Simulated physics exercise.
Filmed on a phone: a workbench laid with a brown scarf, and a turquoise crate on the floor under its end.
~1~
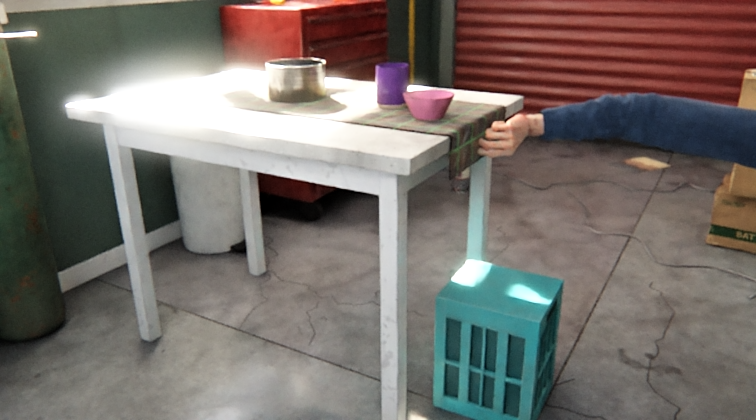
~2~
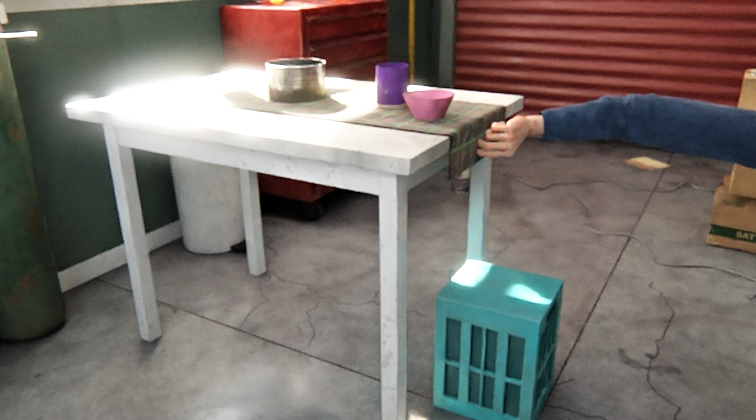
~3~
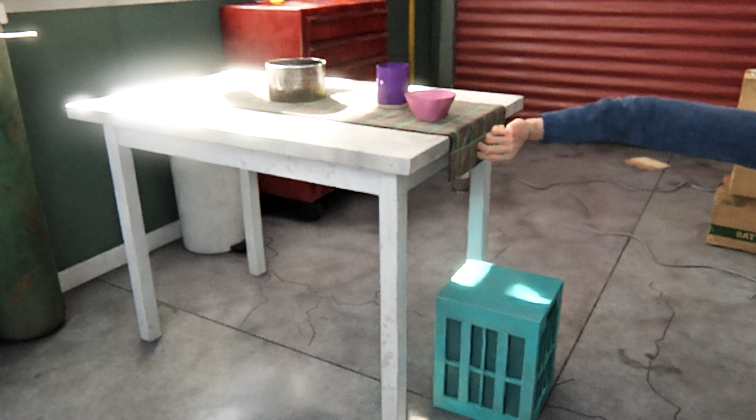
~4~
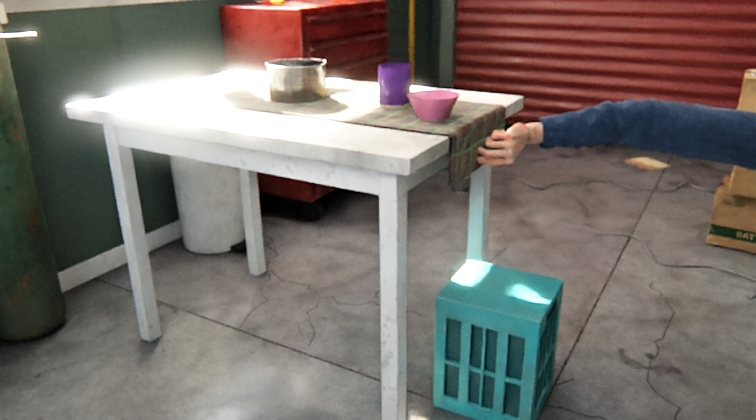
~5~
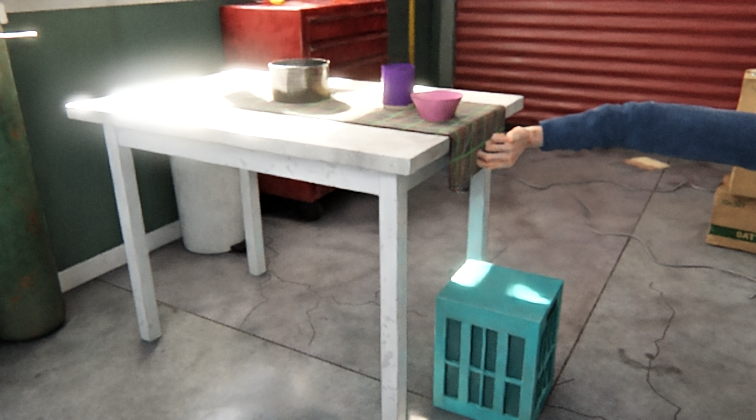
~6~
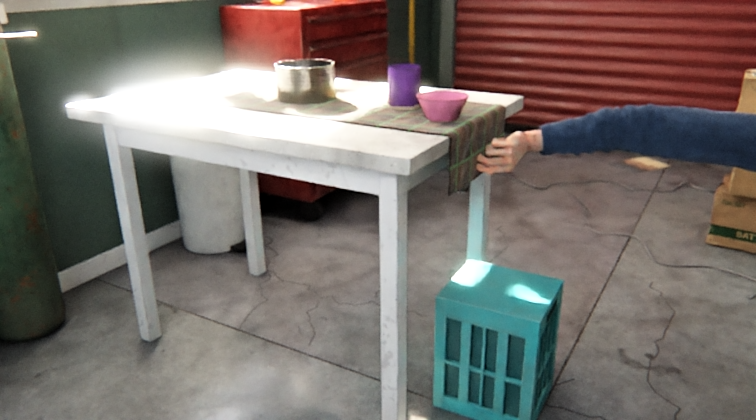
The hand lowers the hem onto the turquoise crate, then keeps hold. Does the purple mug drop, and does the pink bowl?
Taking them in turn: The purple mug does drop; the pink bowl does drop.
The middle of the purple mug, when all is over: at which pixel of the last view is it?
End point, last frame: (547, 258).
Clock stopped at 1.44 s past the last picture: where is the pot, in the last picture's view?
Around (368, 87).
Then, 0.68 s after the last picture, hem going down; mug carried along near (438, 90); bowl tipping at the edge near (485, 125).
Then, 1.44 s after the last picture, hem going down; mug carried along near (479, 93); bowl down below near (495, 264).
At rest, hem on the crate; mug down below near (547, 258); bowl down below near (495, 264). The purple mug is carried off the end and the pink bowl falls off.
